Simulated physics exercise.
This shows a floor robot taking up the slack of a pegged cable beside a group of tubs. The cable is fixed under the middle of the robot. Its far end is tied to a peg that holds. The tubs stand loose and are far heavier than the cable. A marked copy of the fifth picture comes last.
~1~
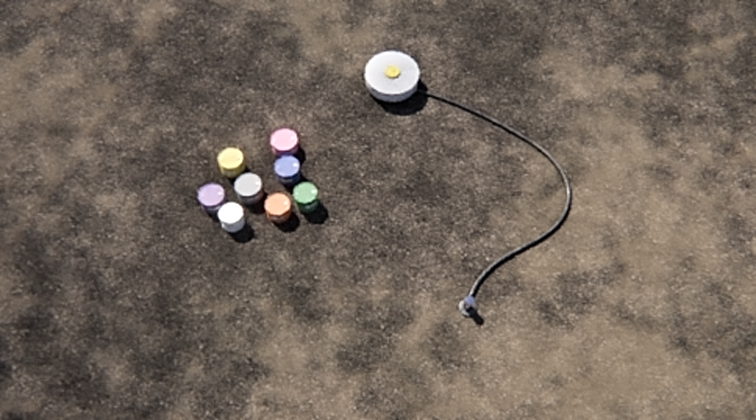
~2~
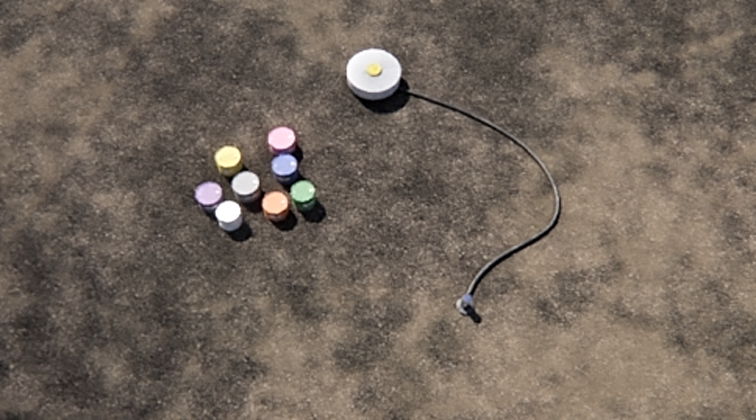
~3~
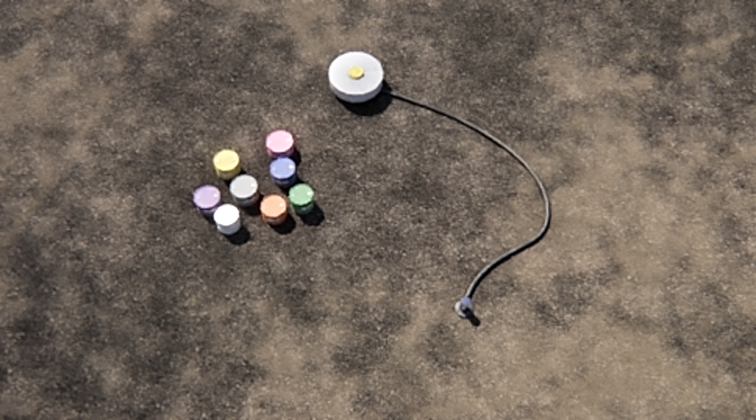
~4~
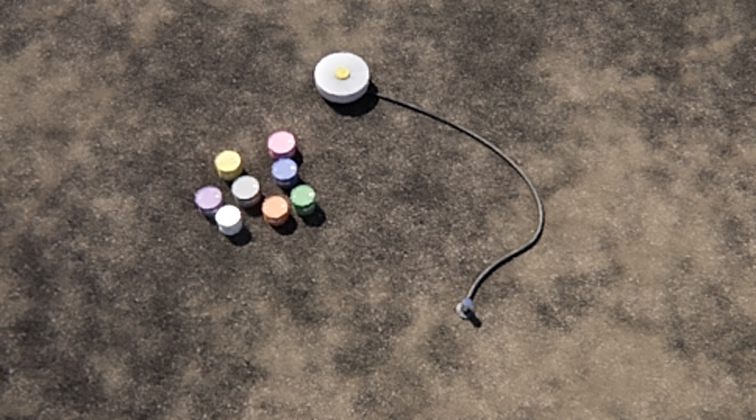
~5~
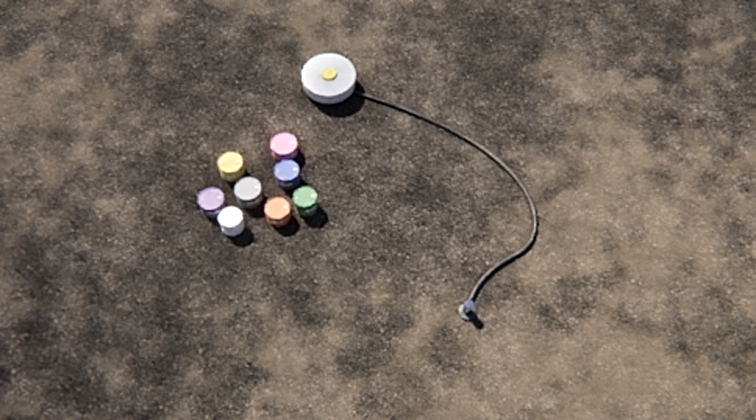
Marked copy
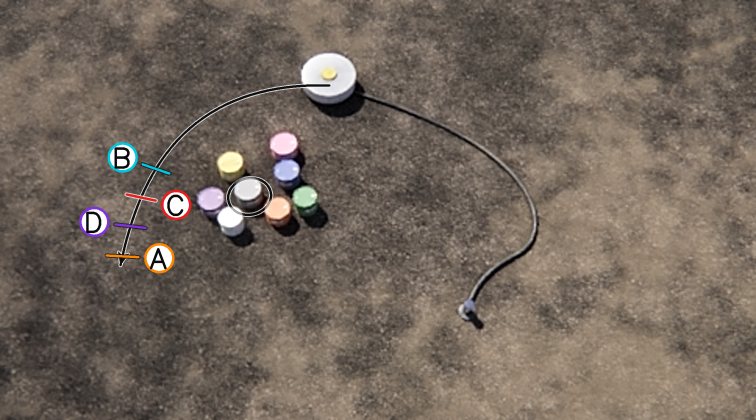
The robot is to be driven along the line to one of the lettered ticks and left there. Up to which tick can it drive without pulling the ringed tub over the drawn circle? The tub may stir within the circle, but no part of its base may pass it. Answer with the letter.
The farthest safe stop is D.
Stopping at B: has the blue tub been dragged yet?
By then, no.
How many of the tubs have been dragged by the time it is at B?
The count is none.
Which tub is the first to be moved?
Pink.
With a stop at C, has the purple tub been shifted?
By then, no.
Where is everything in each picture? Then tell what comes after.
The first frame shows purple tub (213, 199); white tub (232, 217); green tub (306, 197).
The second frame shows robot (374, 76); pink tub (282, 142).
The third frame shows robot (356, 78); grey tub (245, 191).
The fourth frame shows robot (342, 79); yellow tub (229, 166).
The fifth frame shows robot (329, 80); purple tub (212, 203); white tub (232, 221); green tub (305, 201).
On the marked copy, A at (122, 256); B at (156, 169); C at (141, 198); D at (130, 226); the ring at (250, 196); the route from (329, 86) via (184, 134) to (121, 265).
Taking D. A third of the way, robot (236, 94); grey tub (249, 193).
Two thirds of the way, robot (163, 149); grey tub (249, 193).
When it is over, robot (128, 221); grey tub (249, 193); blue tub (288, 178); yellow tub (233, 176); pink tub (264, 174); the grey tub is still in its ring.
As for the rest, A drags the ringed tub to (249, 210); B is safe but short; C is safe but short.
